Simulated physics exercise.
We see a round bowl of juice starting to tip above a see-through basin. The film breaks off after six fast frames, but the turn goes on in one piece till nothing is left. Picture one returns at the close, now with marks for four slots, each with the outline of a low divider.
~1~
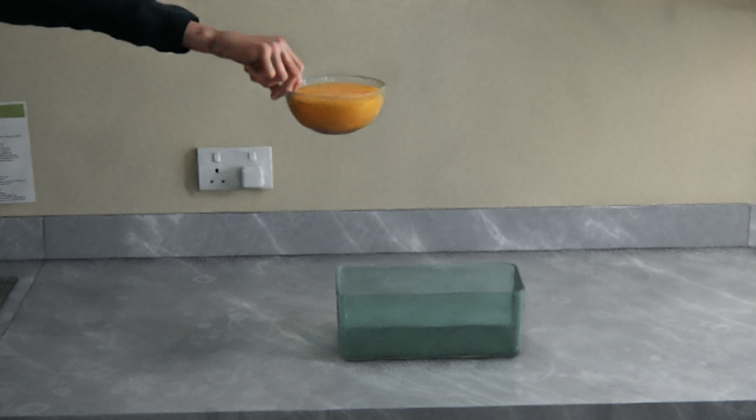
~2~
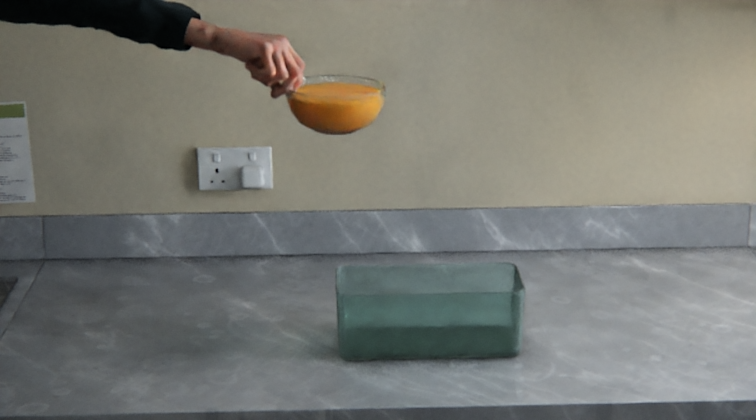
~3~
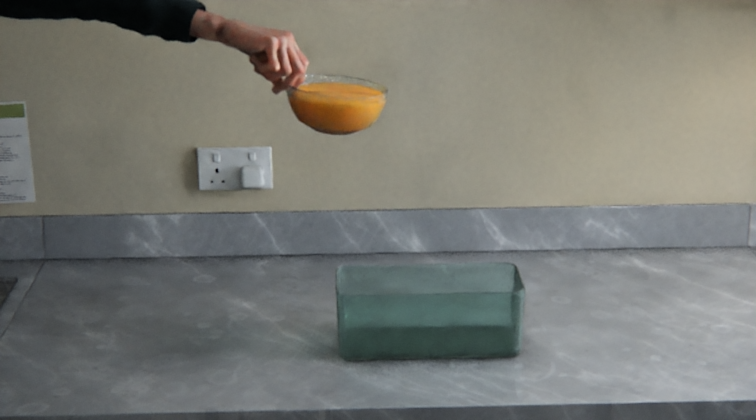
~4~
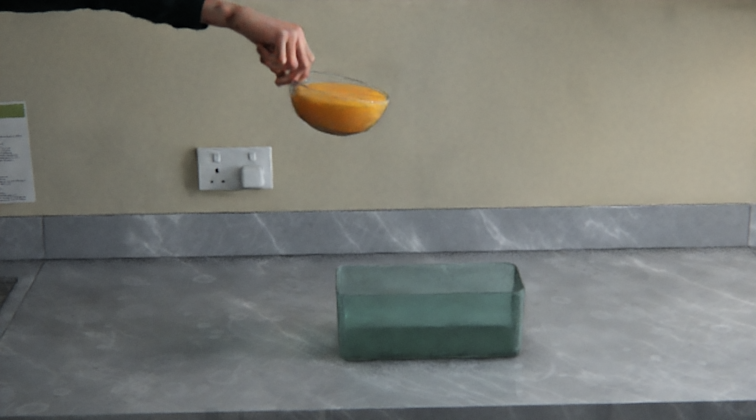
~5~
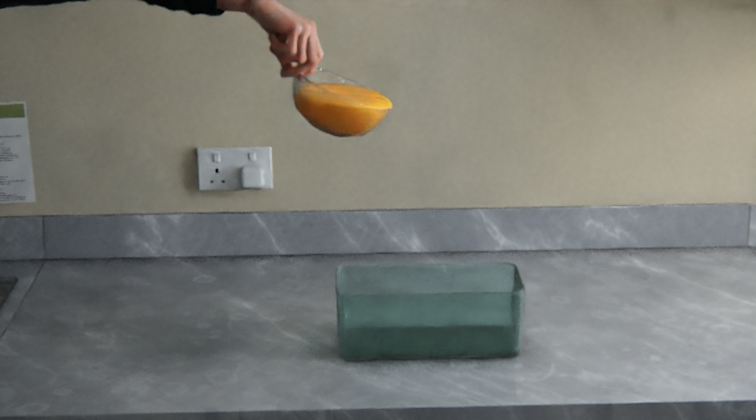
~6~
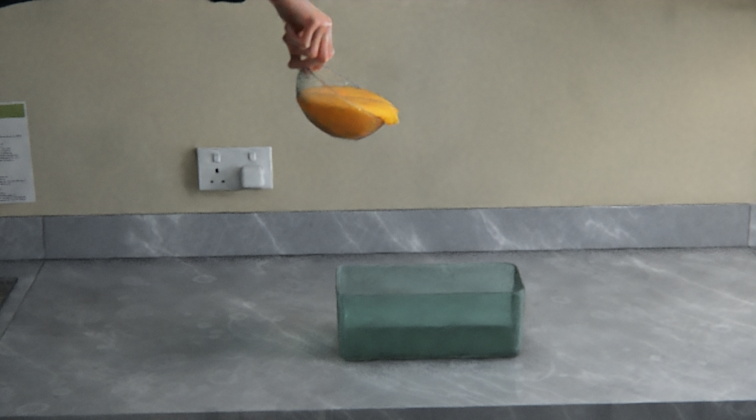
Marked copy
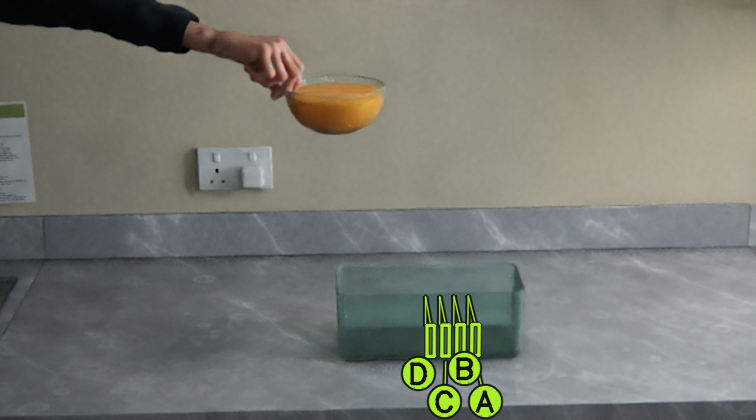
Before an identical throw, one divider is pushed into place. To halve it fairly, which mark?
C.
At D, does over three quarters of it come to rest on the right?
No.
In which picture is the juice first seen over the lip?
Picture 5.
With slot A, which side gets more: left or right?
The left side.
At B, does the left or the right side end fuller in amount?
The left one.
On the marked copy, A at (475, 360); B at (460, 361); C at (445, 361); D at (430, 361).
For slot A, about 89 % ends left of the wall and 4 % right of it; 7 % is lost outside.
For slot B, about 70 % ends left of the wall and 23 % right of it; 8 % is lost outside.
For slot C, about 49 % ends left of the wall and 44 % right of it; 6 % is lost outside.
For slot D, about 29 % ends left of the wall and 65 % right of it; 5 % is lost outside.
